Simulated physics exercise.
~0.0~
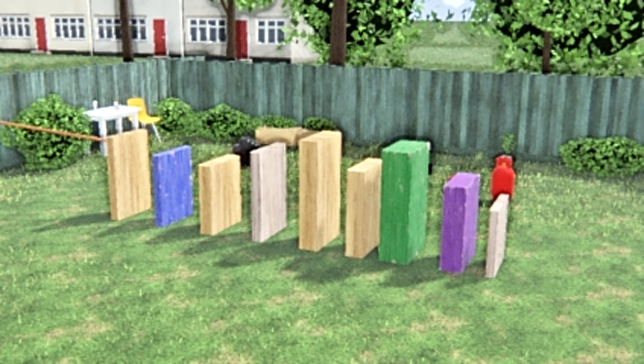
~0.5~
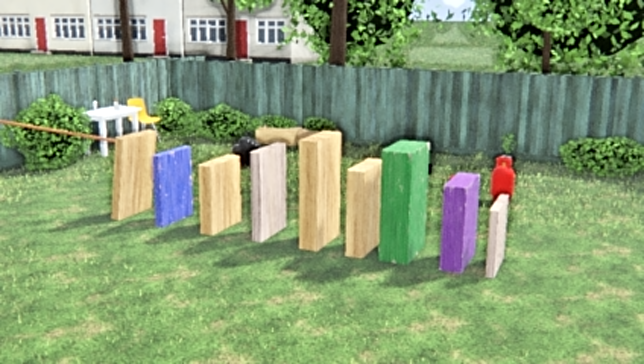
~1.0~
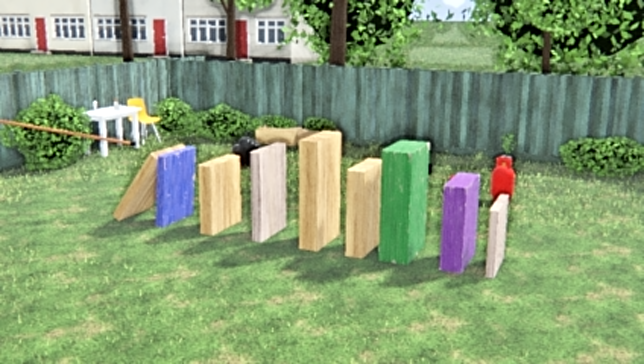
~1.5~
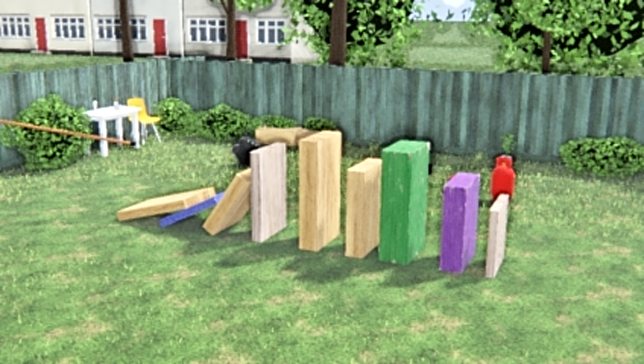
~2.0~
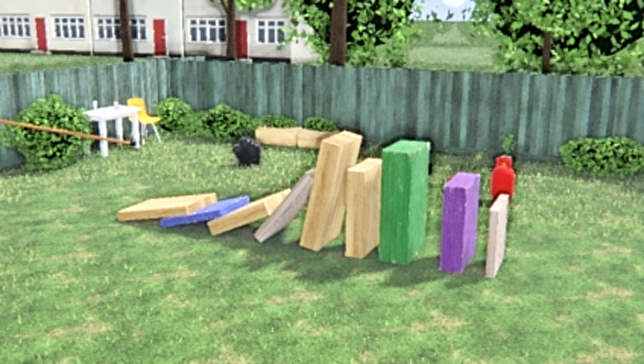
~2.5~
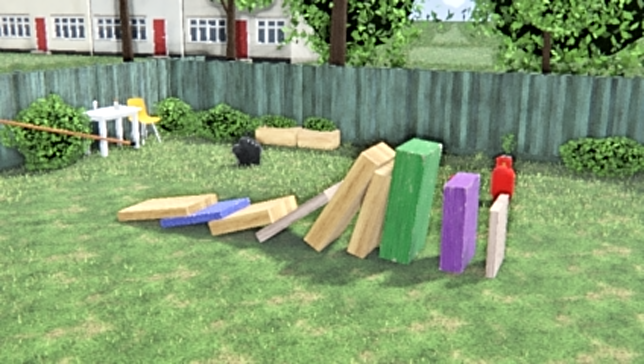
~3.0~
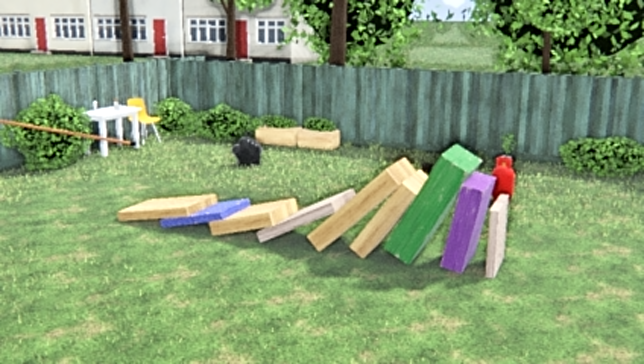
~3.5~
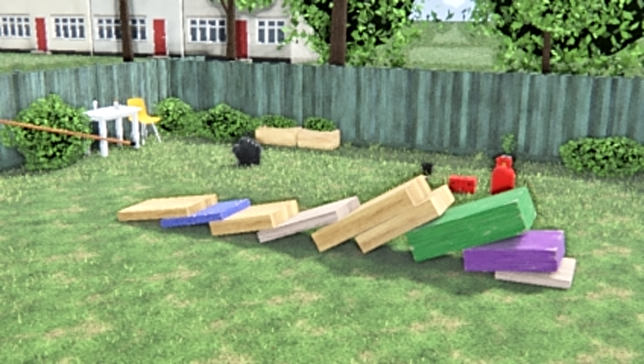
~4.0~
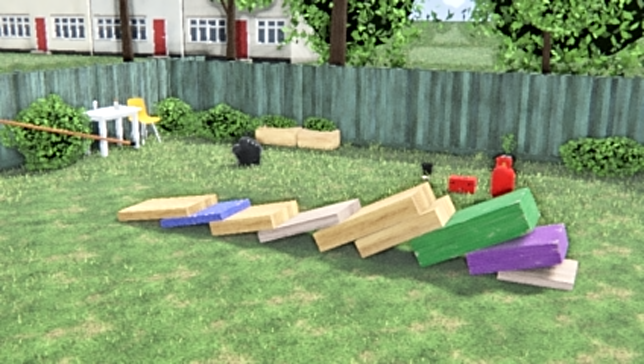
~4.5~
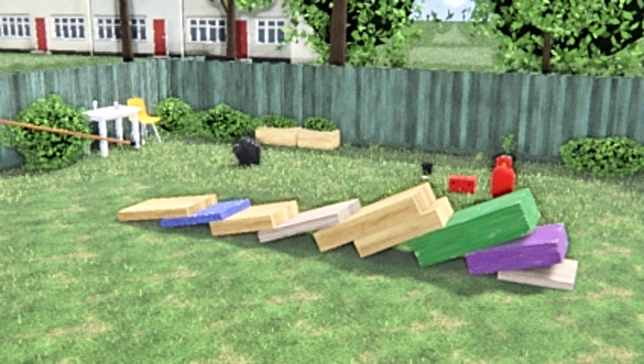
The clip opens on nine upright boards of varied height and thickness, standing in a line across a lawn before a green fence. A thin pole at the left nudges the first board, which tips to the right and leans onto the blue one. The blue board falls in turn, and the collapse runs along the row through the plain and pale boards. The tall one then leans into its neighbour, pushing over the thick green board, which topples the purple board and the small pale one at the end. All nine finish down, overlapping in a slanting row, with the purple board tipped over beneath the green one.
